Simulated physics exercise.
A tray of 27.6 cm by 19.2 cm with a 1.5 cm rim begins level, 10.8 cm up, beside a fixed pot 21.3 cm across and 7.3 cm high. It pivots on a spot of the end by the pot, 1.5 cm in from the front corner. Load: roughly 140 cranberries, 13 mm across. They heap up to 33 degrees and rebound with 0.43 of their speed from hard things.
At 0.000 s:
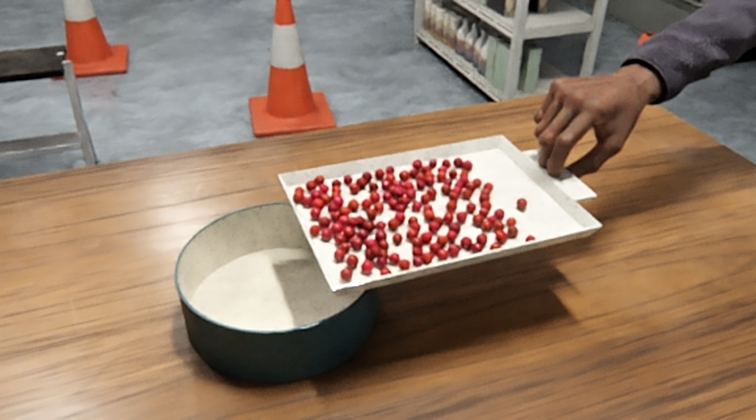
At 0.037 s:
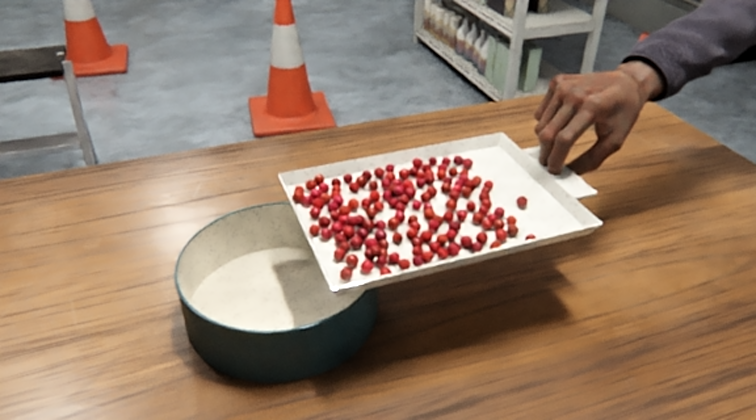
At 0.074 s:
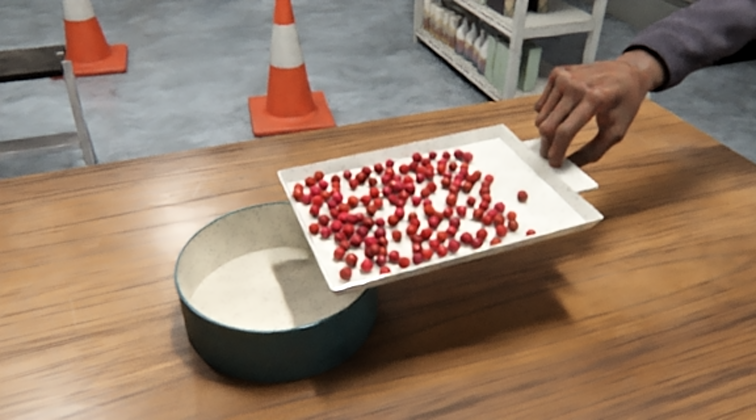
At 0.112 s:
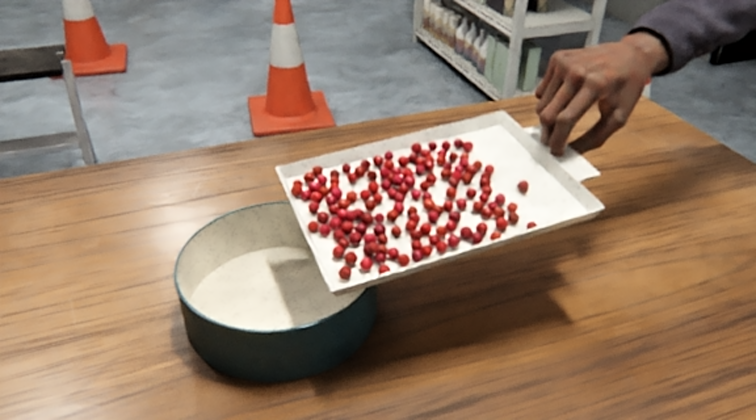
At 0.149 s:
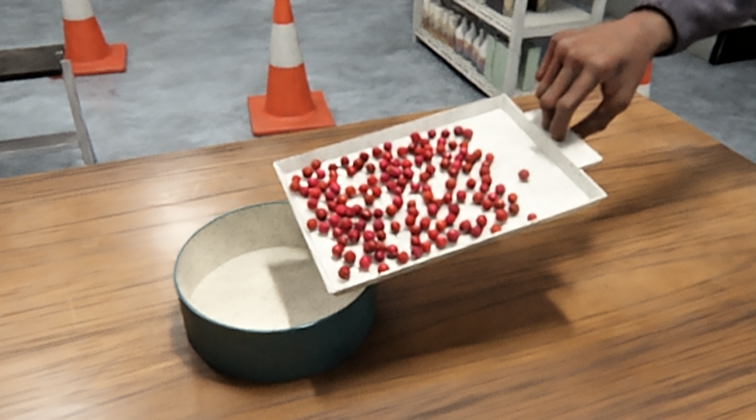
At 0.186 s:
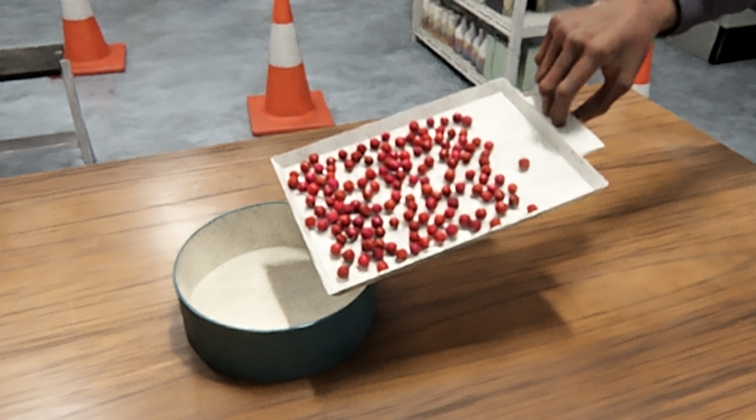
A hand raising the right end of a white tray of red cranberries, tilting it toward a round pot on a wooden table.
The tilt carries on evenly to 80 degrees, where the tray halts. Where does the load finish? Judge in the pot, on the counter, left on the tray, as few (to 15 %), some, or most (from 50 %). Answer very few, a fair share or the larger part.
Pot a fair share, counter the larger part, tray very few.
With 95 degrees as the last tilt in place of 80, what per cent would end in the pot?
Then about 35 per cent.
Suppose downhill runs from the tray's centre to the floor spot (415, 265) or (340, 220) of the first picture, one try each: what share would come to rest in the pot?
About 0 and 95 per cent.
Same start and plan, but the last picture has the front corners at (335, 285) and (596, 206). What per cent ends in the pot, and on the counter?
Pot 0, counter 100.
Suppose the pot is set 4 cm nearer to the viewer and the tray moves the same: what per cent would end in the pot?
Then about 75 per cent.
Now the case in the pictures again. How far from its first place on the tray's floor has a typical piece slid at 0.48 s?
Some 4 cm.
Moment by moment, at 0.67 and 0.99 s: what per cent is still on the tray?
About 95, 20.
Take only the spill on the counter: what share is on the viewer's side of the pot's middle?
Some 100 per cent.
After 0.48 s, tilt 47 degrees; the tray holds 100 %, the pot 0 %.
Then, at 0.67 s, tilt 68 degrees; the tray holds 95 %, the pot 0 %.
Then, at 0.99 s, tilt 80 degrees; the tray holds 20 %, the pot 30 %.
In the end, at 2.1 s, pot 35 %, counter 65 %, tray 0 %.
